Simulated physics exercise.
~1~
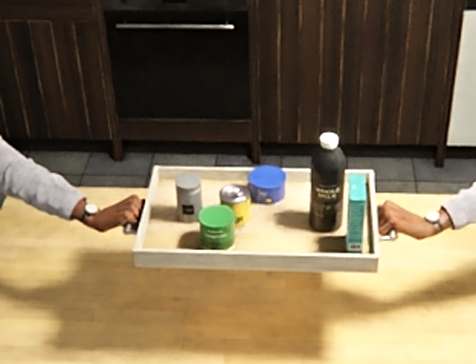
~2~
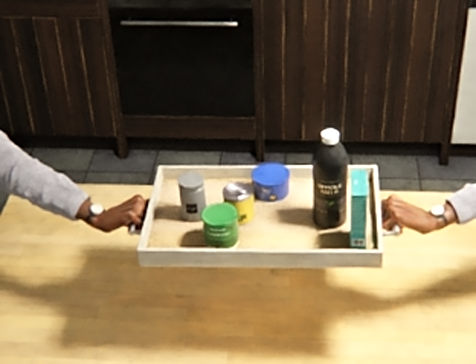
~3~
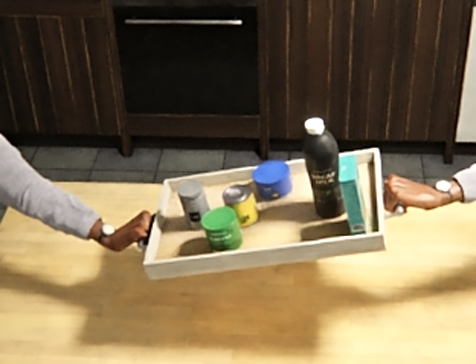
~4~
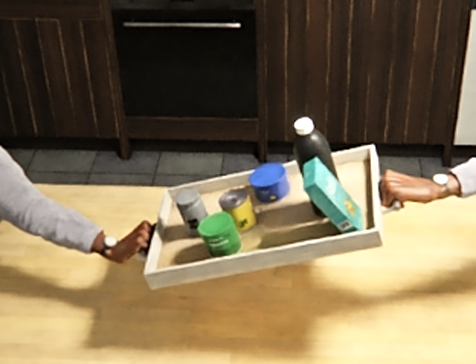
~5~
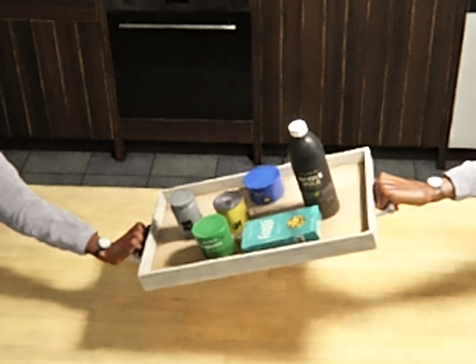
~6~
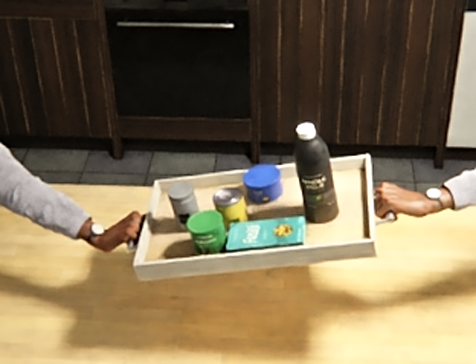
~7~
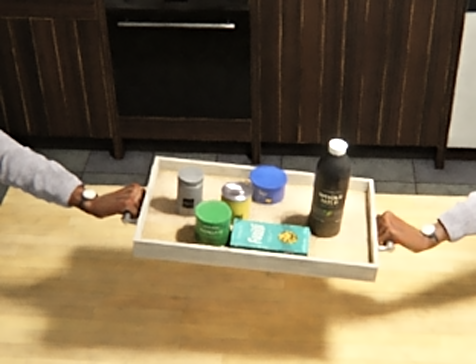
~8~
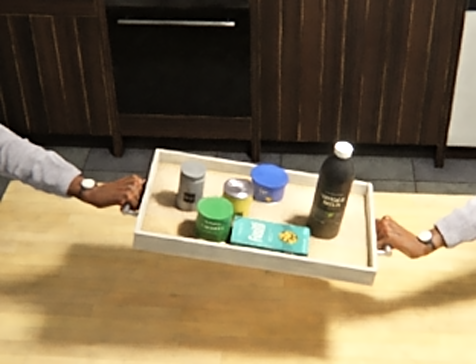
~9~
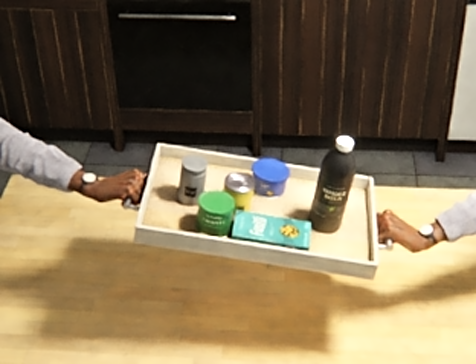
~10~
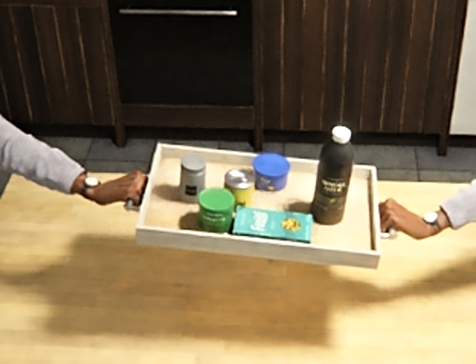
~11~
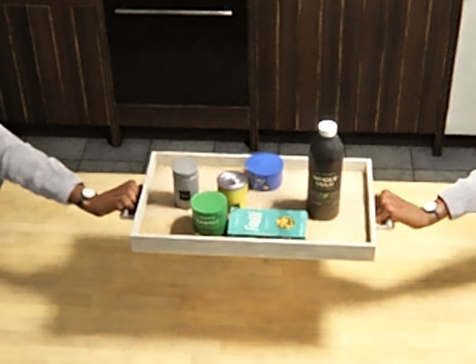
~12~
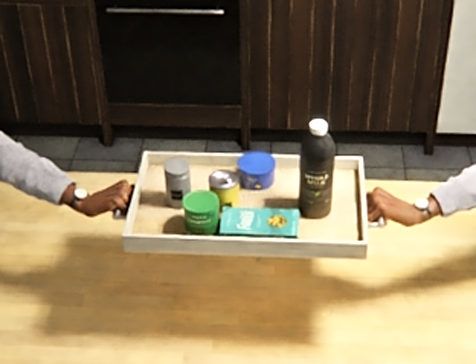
In a kitchen, two hands tilt a tray left, then right, toppling a turquoise packet.
